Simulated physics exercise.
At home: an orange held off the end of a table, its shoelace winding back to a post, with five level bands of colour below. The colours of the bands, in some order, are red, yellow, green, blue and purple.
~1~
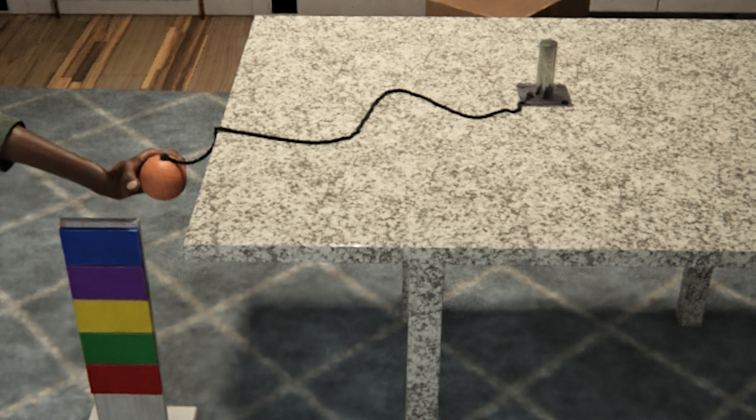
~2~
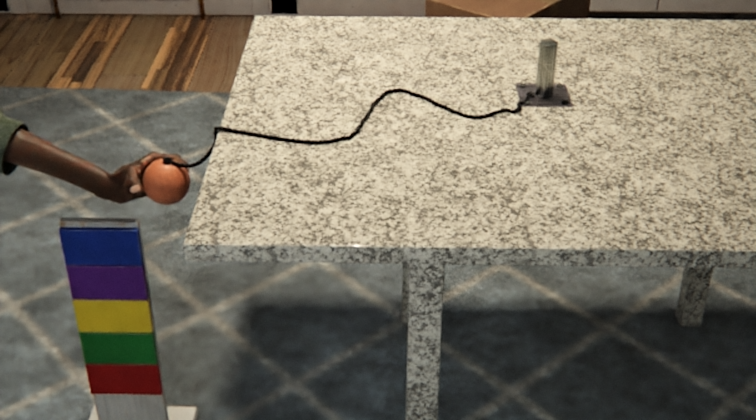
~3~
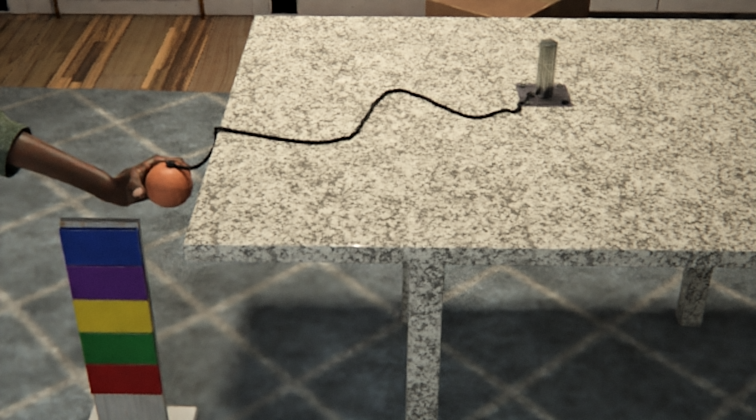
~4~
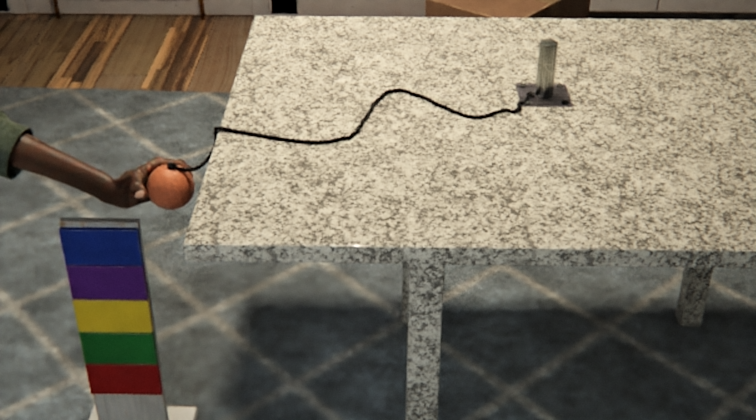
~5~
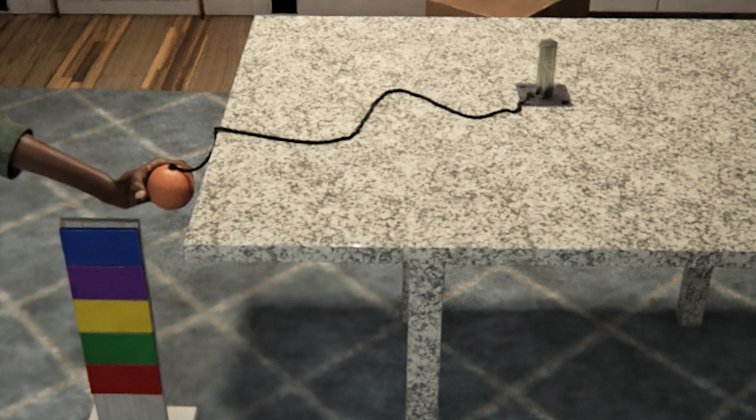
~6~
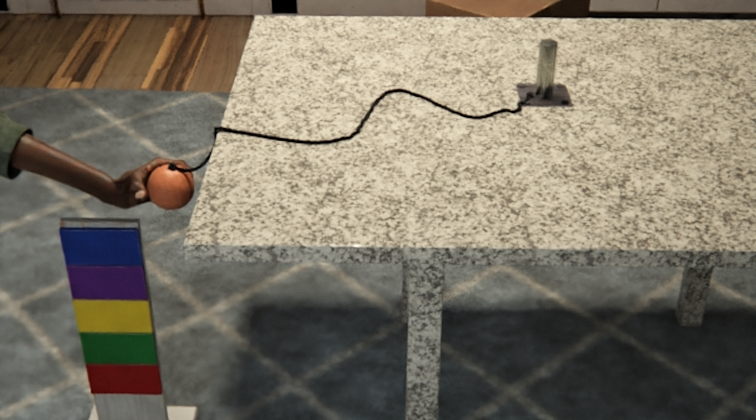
To begin with, a hand at the left holds an orange ball just off the end of a speckled table, with a dark shoelace winding back to a post above a floor-standing strip of coloured bands. The hand and orange shift slightly right and down, then stay still while the lace barely changes.
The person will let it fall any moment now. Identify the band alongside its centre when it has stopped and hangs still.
Its centre is alongside the yellow band.
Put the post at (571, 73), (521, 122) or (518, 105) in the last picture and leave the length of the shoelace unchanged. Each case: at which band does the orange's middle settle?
The first case gives purple, the second green and the third green.
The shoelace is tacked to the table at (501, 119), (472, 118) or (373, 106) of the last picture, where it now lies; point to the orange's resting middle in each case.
Expect roughly (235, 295) for the first, (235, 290) for the second and (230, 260) for the third.
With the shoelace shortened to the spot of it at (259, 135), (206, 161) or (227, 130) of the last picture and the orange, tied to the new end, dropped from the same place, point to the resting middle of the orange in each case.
The three tries give approximately (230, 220), (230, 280) and (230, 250).
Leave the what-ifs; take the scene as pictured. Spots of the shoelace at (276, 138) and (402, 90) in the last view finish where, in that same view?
The first settles around (227, 183), the second around (348, 108).
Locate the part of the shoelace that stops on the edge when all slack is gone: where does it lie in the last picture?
That would be the bit at (350, 138).
Soon after, orange near (208, 301); level with yellow.
Then, orange near (258, 305); level with yellow.
At rest, orange near (238, 310); level with yellow. Its middle rests at the yellow band.
